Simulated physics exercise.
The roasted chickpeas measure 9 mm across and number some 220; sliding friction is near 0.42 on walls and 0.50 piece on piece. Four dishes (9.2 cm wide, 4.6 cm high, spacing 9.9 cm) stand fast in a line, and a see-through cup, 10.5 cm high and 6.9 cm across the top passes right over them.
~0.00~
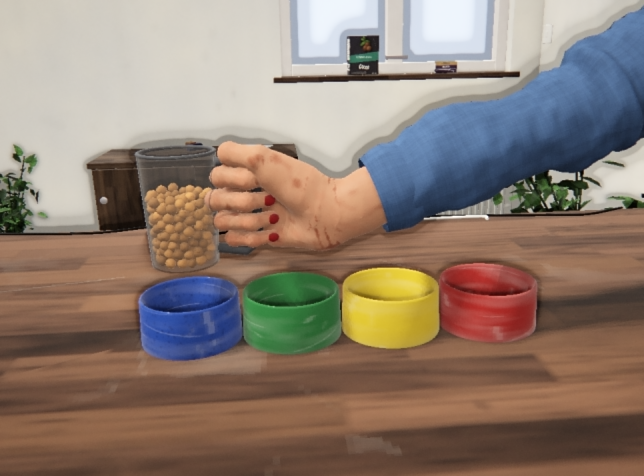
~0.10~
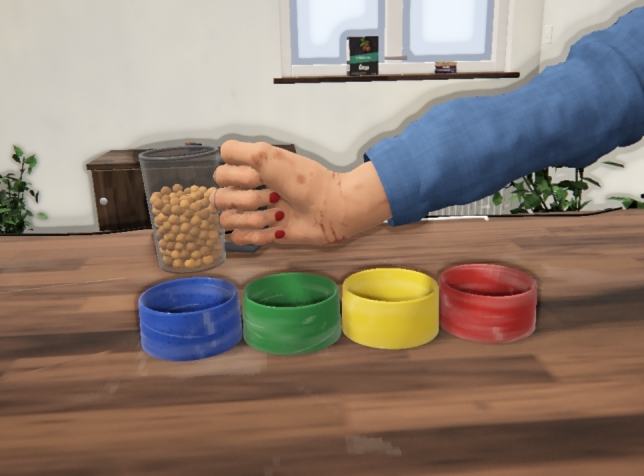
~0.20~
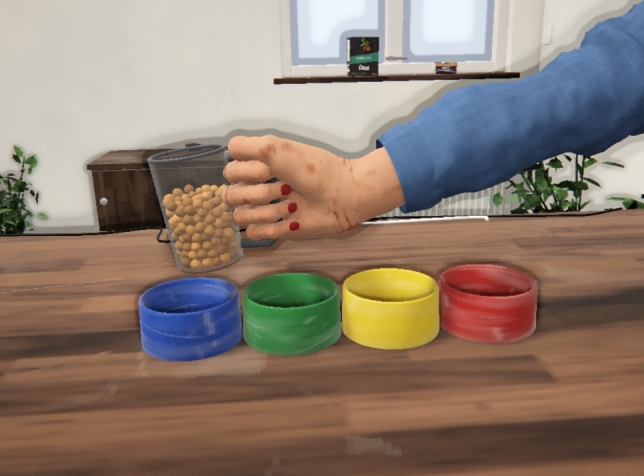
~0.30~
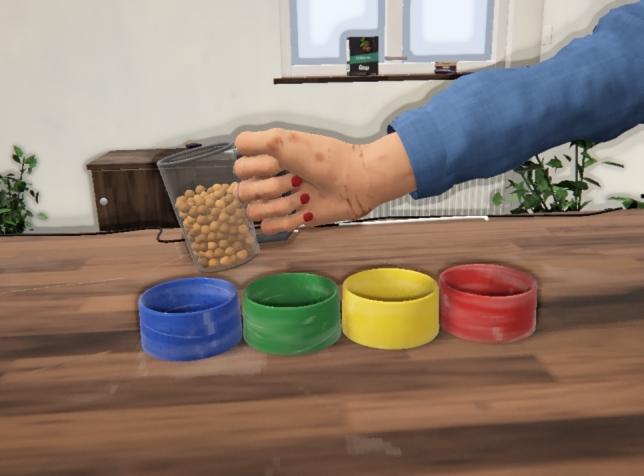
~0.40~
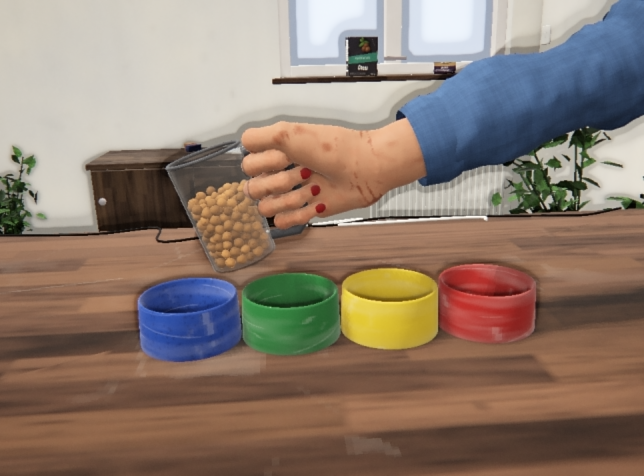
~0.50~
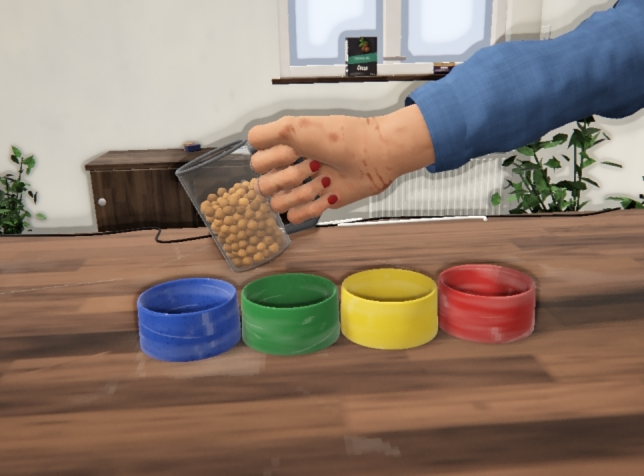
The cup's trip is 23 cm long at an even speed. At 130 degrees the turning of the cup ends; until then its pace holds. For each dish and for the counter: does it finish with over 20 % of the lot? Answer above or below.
Red dish: Below; blue dish: Below; green dish: Below; yellow dish: Above; on the counter: Below.
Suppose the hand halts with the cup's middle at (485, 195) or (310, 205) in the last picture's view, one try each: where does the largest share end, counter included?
The winner: Yellow, then green.
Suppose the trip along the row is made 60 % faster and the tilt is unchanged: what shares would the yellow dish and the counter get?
In that case yellow 90, counter 0.
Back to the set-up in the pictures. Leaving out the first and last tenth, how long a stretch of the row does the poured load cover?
Roughly 5 cm.
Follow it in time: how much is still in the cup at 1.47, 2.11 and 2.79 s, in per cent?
About 100, 95, 0.
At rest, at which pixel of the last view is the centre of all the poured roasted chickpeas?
Near (378, 307).
After 1.47 s, tilt 73 degrees; cup holds 100 %.
After 2.11 s, tilt 106 degrees; cup holds 95 %.
After 2.79 s, tilt 130 degrees; cup holds 0 %, yellow 95 %.
By 3.3 s all is still; red 0 %, blue 0 %, green 0 %, yellow 95 %, counter 0 %.
